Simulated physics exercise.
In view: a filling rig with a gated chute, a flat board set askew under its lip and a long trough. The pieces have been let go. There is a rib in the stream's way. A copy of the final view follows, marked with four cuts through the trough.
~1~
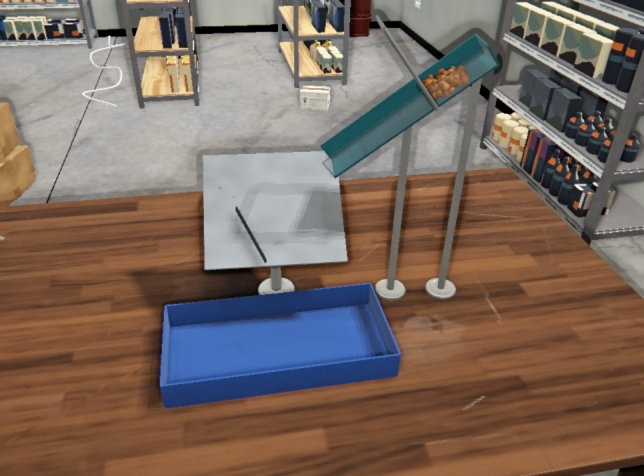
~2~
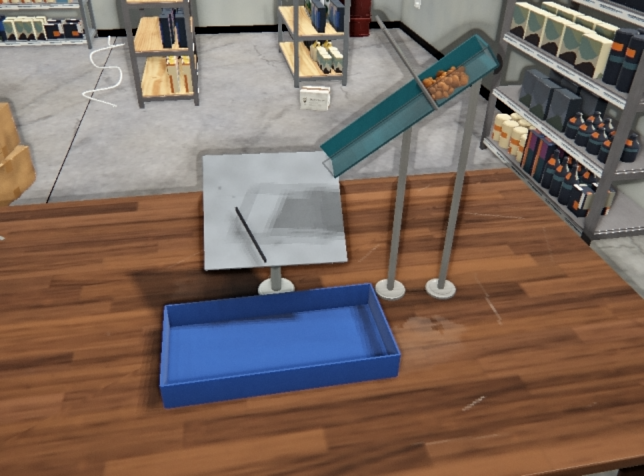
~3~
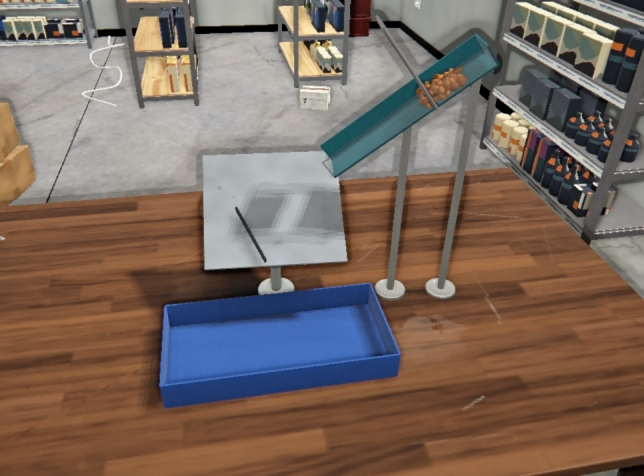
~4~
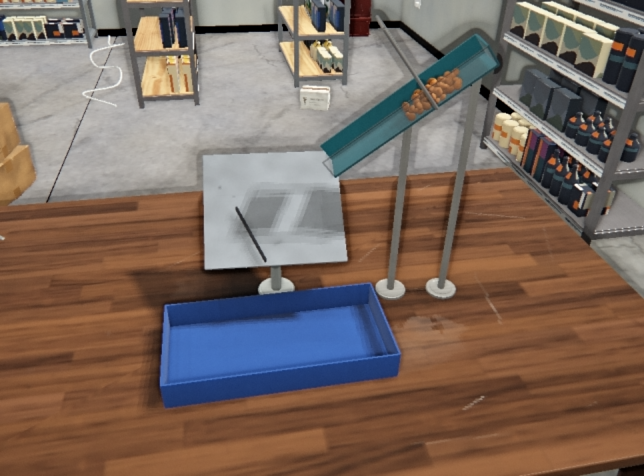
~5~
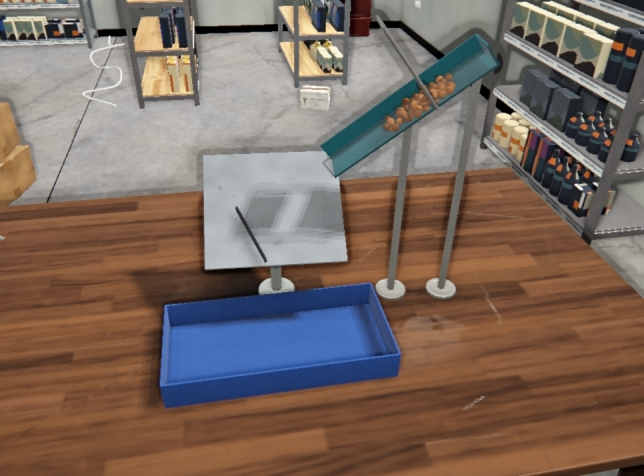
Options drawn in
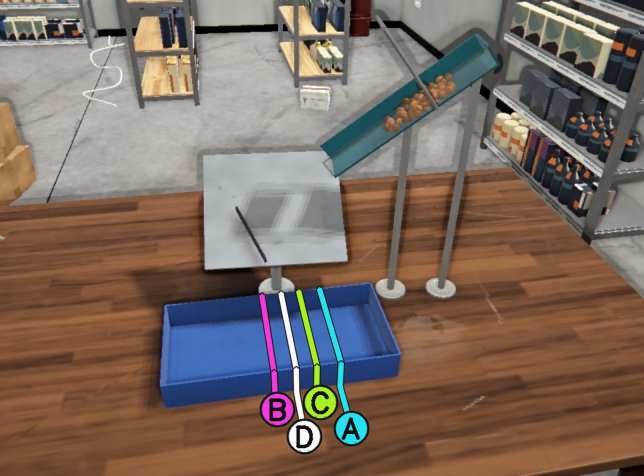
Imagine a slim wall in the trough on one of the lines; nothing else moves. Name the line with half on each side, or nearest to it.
D works best here.
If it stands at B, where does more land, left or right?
The right side.
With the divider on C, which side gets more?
The left side.
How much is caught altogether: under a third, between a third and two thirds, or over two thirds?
It is over two thirds.
On the marked copy, line A crosses the front rim at (340, 362); line B crosses the front rim at (273, 371); line C crosses the front rim at (316, 365); line D crosses the front rim at (296, 368).
If A is chosen, of what is caught, every piece on the left of the divider, not one piece on the right.
If B is chosen, of what is caught, about a tenth on the left of the divider, almost all on the right.
If C is chosen, of what is caught, almost all on the left of the divider, just a few on the right.
If D is chosen, of what is caught, roughly half on the left of the divider, roughly half on the right.
